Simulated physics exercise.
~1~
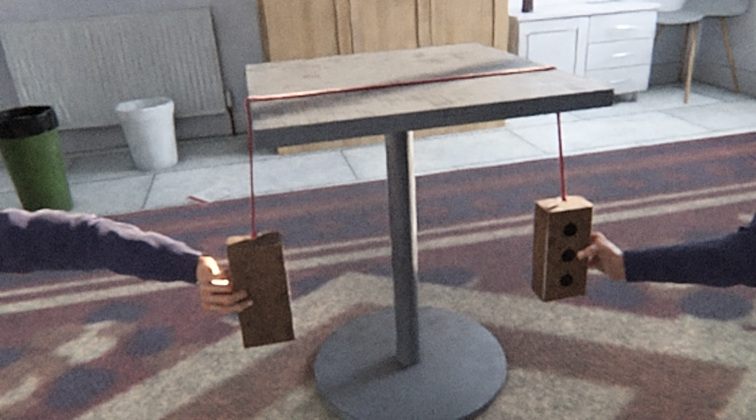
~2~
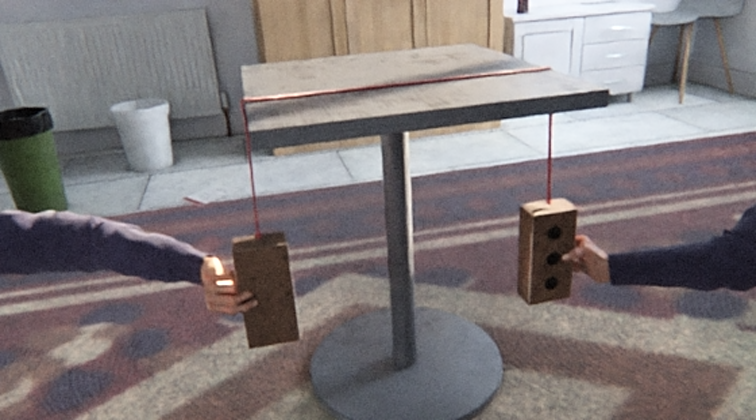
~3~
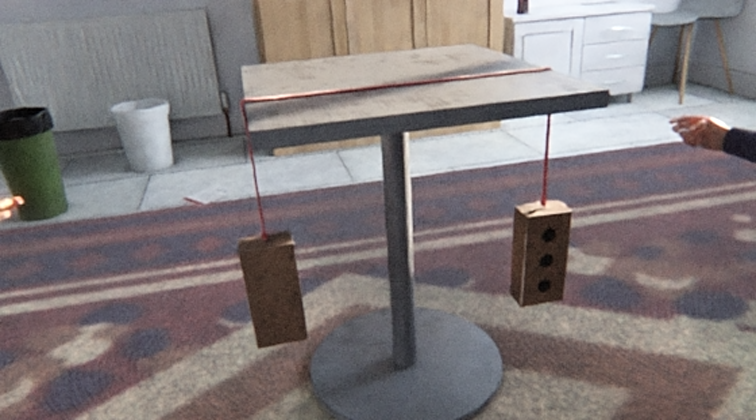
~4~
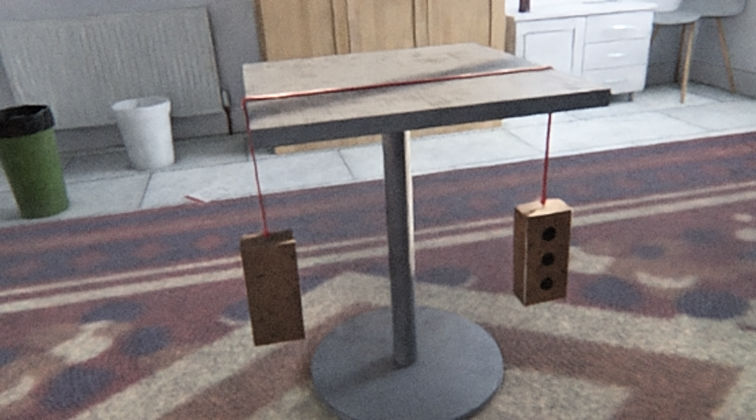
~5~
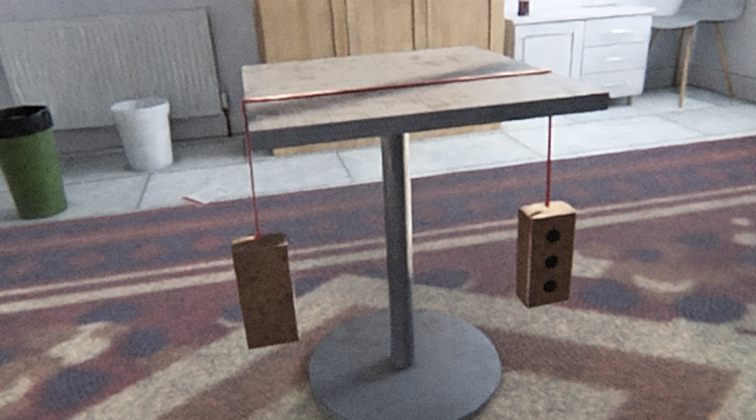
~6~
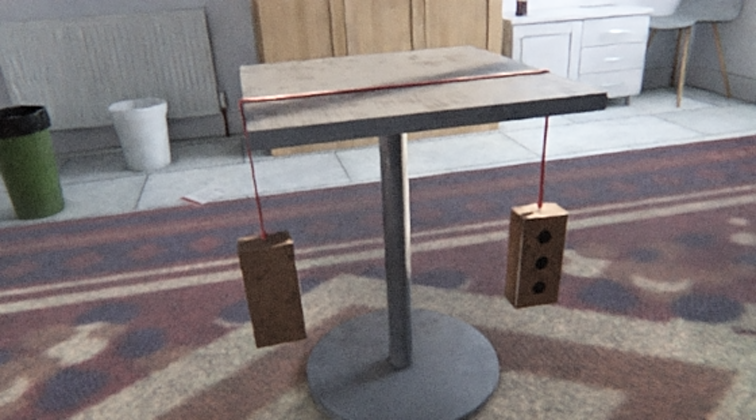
At first, a red ribbon lies across a small grey table, with a brown brick hanging from each end, and a hand on either side holds its brick. The right brick shifts slightly to the left while both hands still touch the bricks. Then the hands let go and draw back toward the edges, leaving the bricks hanging on their own. With the hands gone from view, the two bricks sway a little from side to side. Neither one sinks or rises, and they end hanging at the same heights, the ribbon still balanced over the tabletop.
